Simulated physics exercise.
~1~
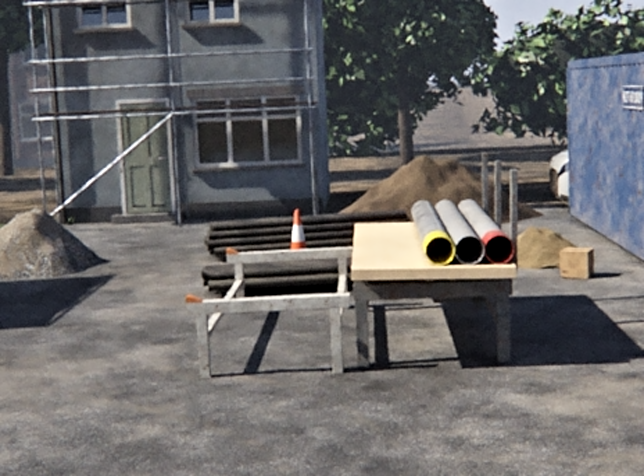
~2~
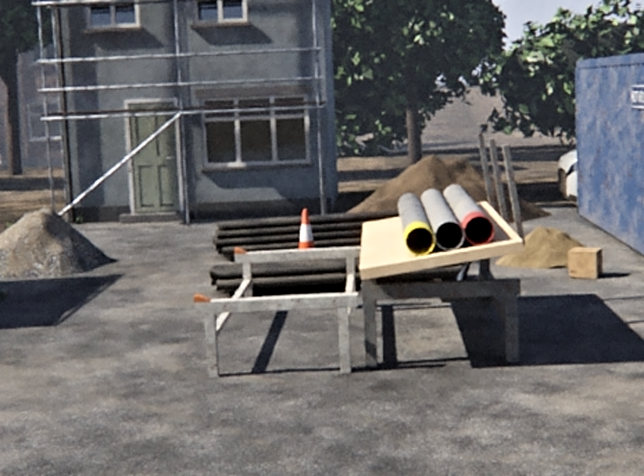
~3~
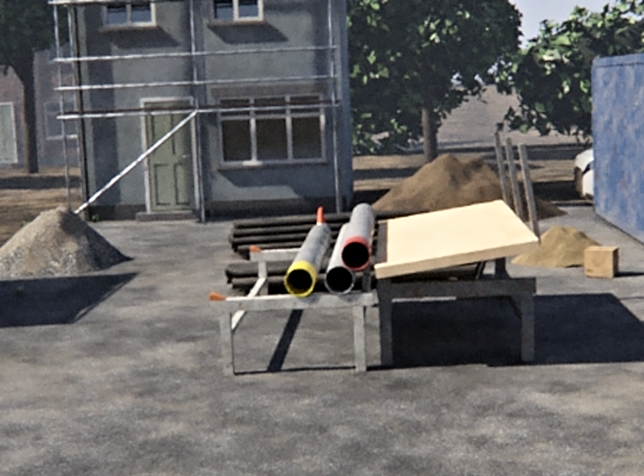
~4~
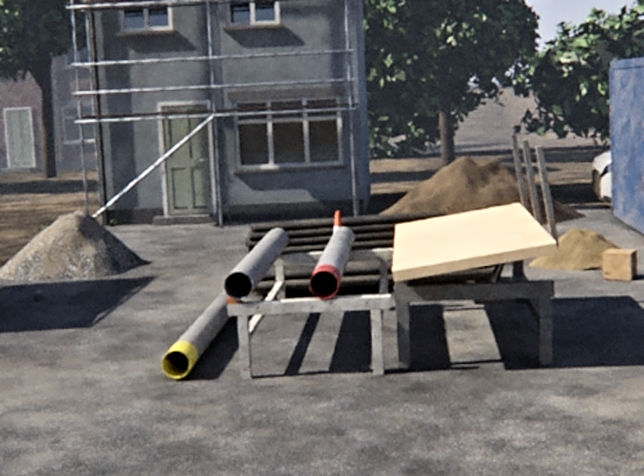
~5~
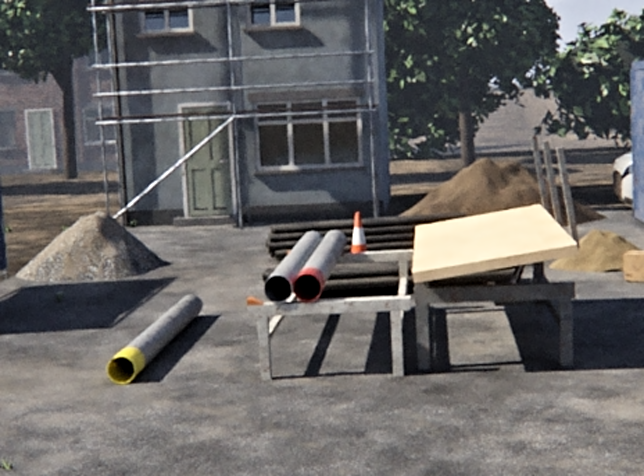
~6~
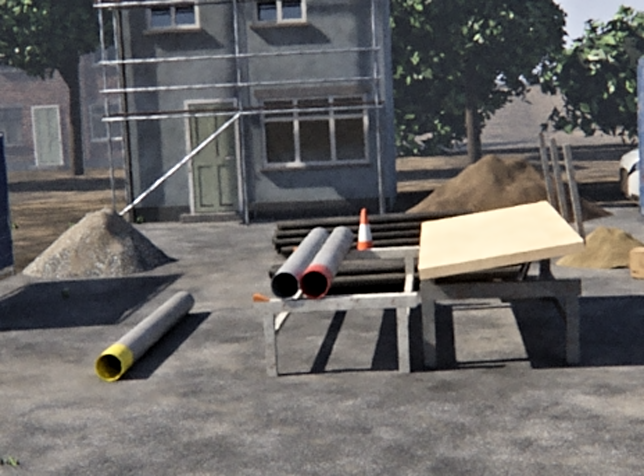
A paved building yard lies in front of a grey house with scaffolding, seen from slightly above as the view pans a little left. Three grey pipes, with yellow, black and red ends, lie side by side on a pale deck at right, beside a low rack with dark pipes and a traffic cone behind. The deck's right edge rises, and the pipes roll left onto the rack. The yellow-ended pipe goes over the far end and drops to the ground, rolling a little farther left. The black-ended and red-ended pipes stay together on the rack, the deck still tilted.
